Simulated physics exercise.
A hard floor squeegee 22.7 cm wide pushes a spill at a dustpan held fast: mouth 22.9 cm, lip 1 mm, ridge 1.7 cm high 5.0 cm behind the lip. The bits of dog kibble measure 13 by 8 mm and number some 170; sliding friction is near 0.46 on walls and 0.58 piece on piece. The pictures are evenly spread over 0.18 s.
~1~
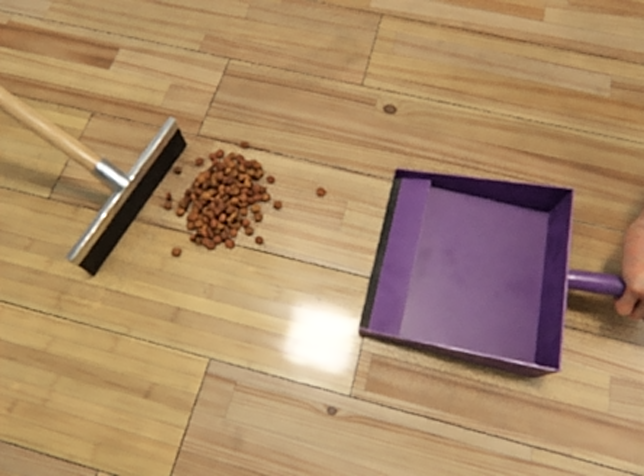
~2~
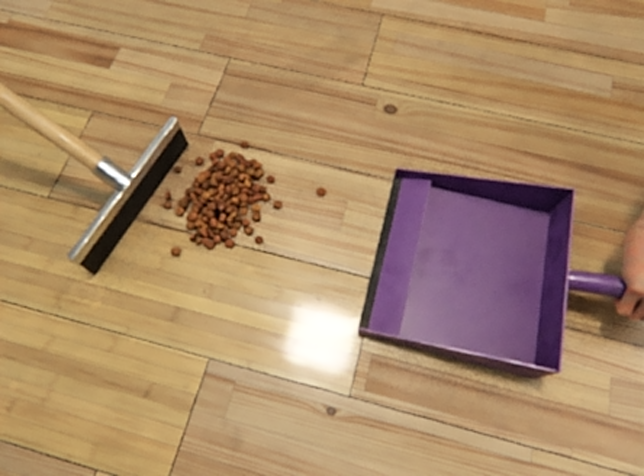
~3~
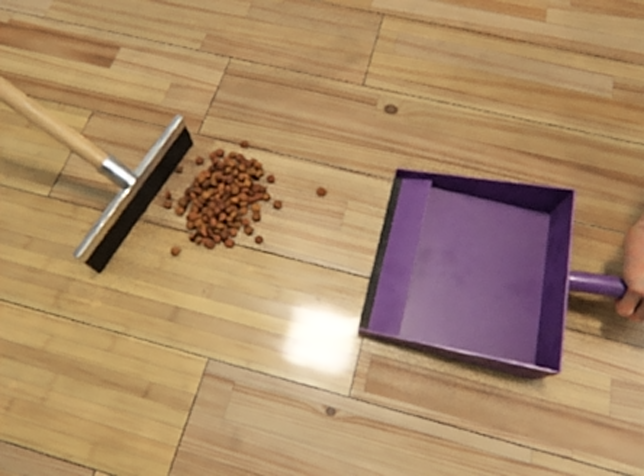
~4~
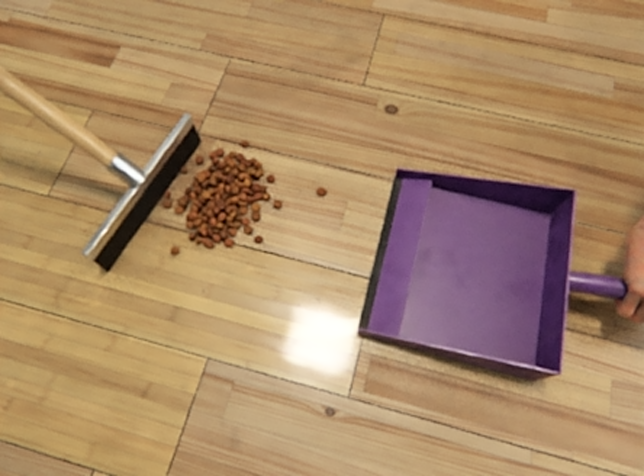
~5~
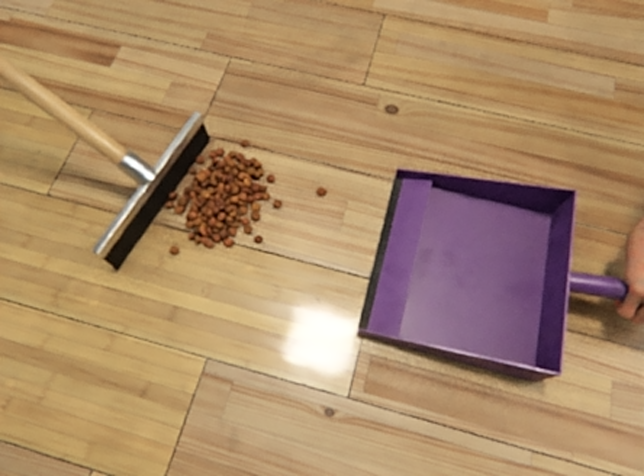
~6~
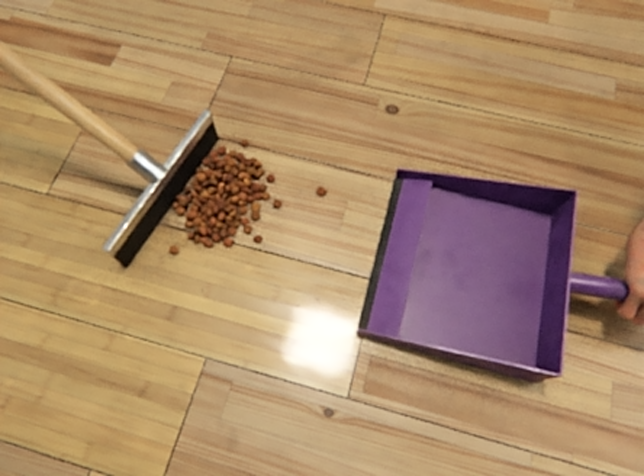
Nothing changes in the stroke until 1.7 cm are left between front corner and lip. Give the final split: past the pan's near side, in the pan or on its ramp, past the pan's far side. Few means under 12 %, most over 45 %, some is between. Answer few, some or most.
Past the pan's near side: Few; in the pan or on its ramp: Few; past the pan's far side: Some.
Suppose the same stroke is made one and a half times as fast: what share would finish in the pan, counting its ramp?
Then about 5 per cent.
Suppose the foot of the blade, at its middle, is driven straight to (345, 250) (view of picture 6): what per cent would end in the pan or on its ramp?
About 25 per cent.
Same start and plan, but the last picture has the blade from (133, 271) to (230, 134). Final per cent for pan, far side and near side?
Pan 25, far 5, near 0.
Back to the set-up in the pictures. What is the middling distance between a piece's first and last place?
About 20 cm.
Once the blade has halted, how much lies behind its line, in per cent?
About 20 per cent.
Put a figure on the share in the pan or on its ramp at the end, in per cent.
About 5 per cent.
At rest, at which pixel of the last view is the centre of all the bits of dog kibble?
Near (366, 213).
Then, 0.35 s after the last picture, middle of the blade 17 cm from the lip; 0 % over the lip, far side 5 %, near side 0 %.
Then, 0.59 s after the last picture, middle of the blade 9 cm from the lip; 0 % over the lip, far side 15 %, near side 0 %.
Then, 0.93 s after the last picture, middle of the blade 4 cm from the lip; 5 % over the lip, far side 20 %, near side 0 %.
In the end, near side 0 %, pan 5 %, far side 20 %, in front of the lip or behind the blade 80 %.
